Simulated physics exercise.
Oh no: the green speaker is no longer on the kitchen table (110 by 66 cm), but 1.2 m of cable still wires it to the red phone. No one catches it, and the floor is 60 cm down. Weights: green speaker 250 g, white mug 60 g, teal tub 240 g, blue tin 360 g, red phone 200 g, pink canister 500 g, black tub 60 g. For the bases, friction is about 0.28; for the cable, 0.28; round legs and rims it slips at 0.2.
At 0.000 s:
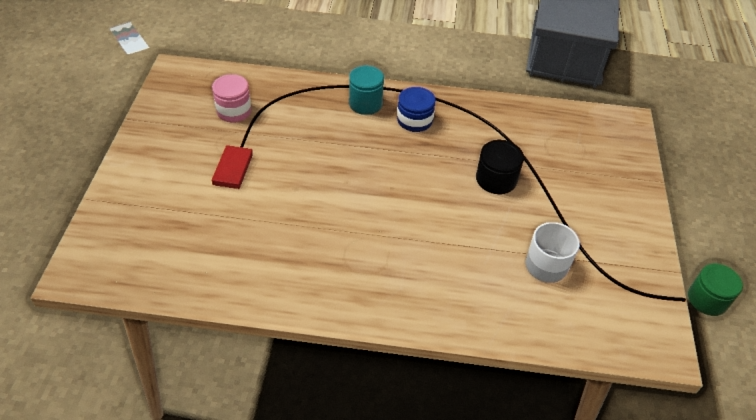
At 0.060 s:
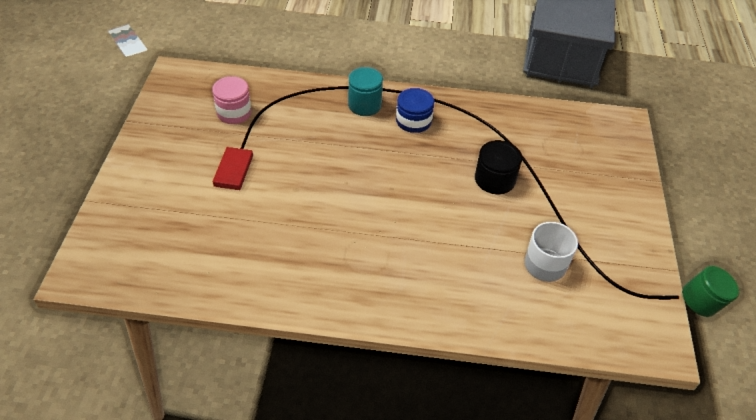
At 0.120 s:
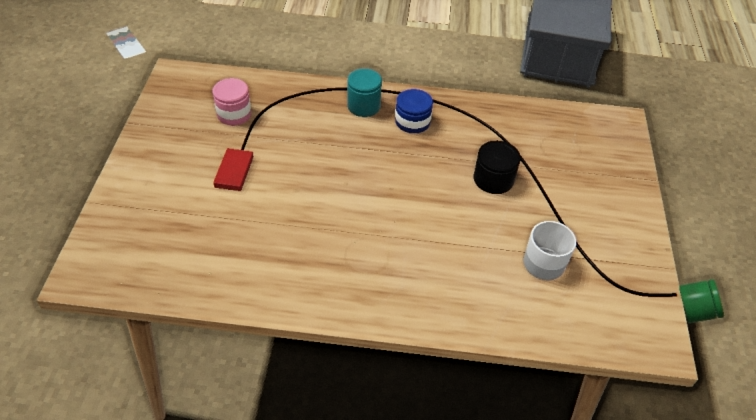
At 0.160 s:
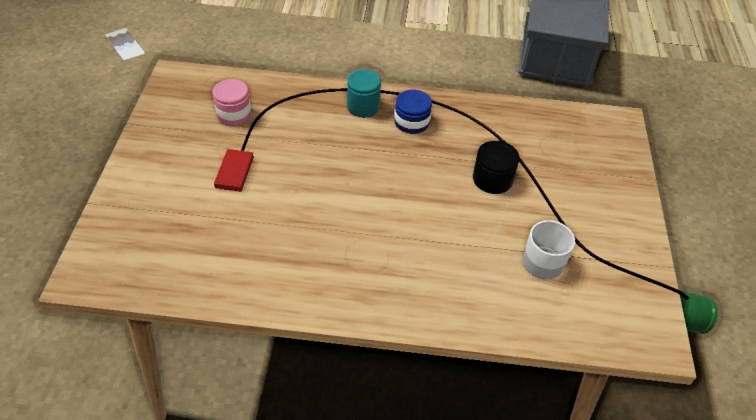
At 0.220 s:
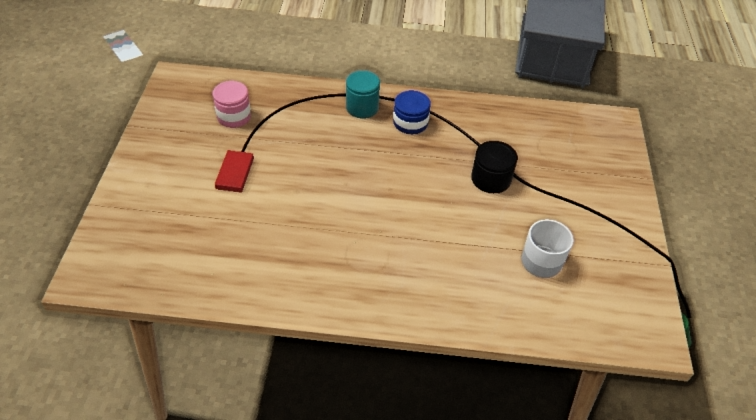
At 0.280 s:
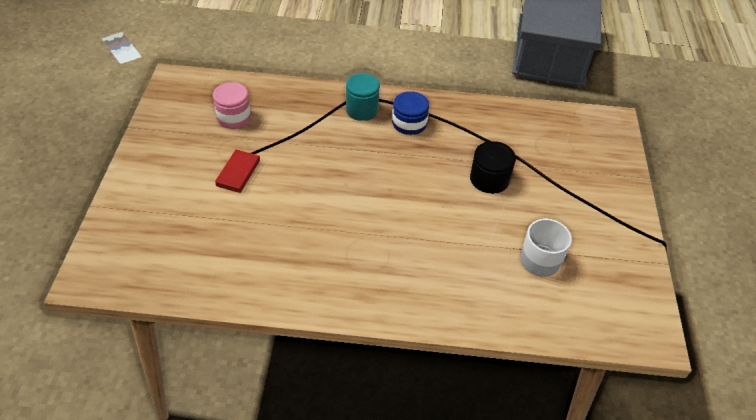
The video shows a green speaker dropping past the right edge of a wooden table and out of sight, its black cable pulling straighter behind the tubs as the attached red phone turns and shifts slightly right.
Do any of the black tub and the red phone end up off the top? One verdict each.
At the end, the black tub is still up. The red phone is still up.
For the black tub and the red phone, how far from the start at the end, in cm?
Net shift, approx.: Black tub = 0 cm, red phone = 35 cm.
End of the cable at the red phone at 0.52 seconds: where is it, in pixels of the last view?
In the last view it is close to (333, 134).
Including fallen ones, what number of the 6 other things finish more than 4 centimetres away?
The total comes out at 2.
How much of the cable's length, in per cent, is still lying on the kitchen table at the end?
Around 50 in a hundred parts of its length.
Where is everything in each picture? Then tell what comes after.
In the first frame, black tub (503, 154); red phone (232, 164); cable runs through (620, 285) (546, 191) (471, 113) (263, 109).
In the second frame, green speaker (718, 282); cable runs through (616, 285) (469, 114) (263, 111).
In the third frame, green speaker (701, 301); cable runs through (613, 283) (468, 114) (263, 112).
In the fourth frame, green speaker (692, 312); cable runs through (628, 272) (467, 115) (263, 113).
In the fifth frame, green speaker (671, 333); cable runs through (673, 266) (467, 135) (270, 116).
In the sixth frame, black tub (496, 155); red phone (238, 168); cable runs through (595, 207) (302, 131).
By 0.5 s, the cable's tail end at (333, 134); red phone 18 cm off its start, green speaker over the edge, teal tub 12 cm off its start.
By 0.7 s, the cable's tail end at (380, 101); red phone 32 cm off its start, green speaker over the edge, teal tub 13 cm off its start.
By 1.0 s, the cable's tail end at (391, 97); red phone 35 cm off its start at (377, 104), green speaker over the edge, teal tub 13 cm off its start at (386, 120).
By 1.2 s, the cable's tail end at (391, 97); red phone 35 cm off its start, green speaker over the edge, teal tub 13 cm off its start.
By 2.4 s, the cable's tail end at (391, 97); red phone 35 cm off its start at (377, 104), black tub 0 cm off its start at (495, 155), green speaker over the edge, teal tub 13 cm off its start at (386, 120).
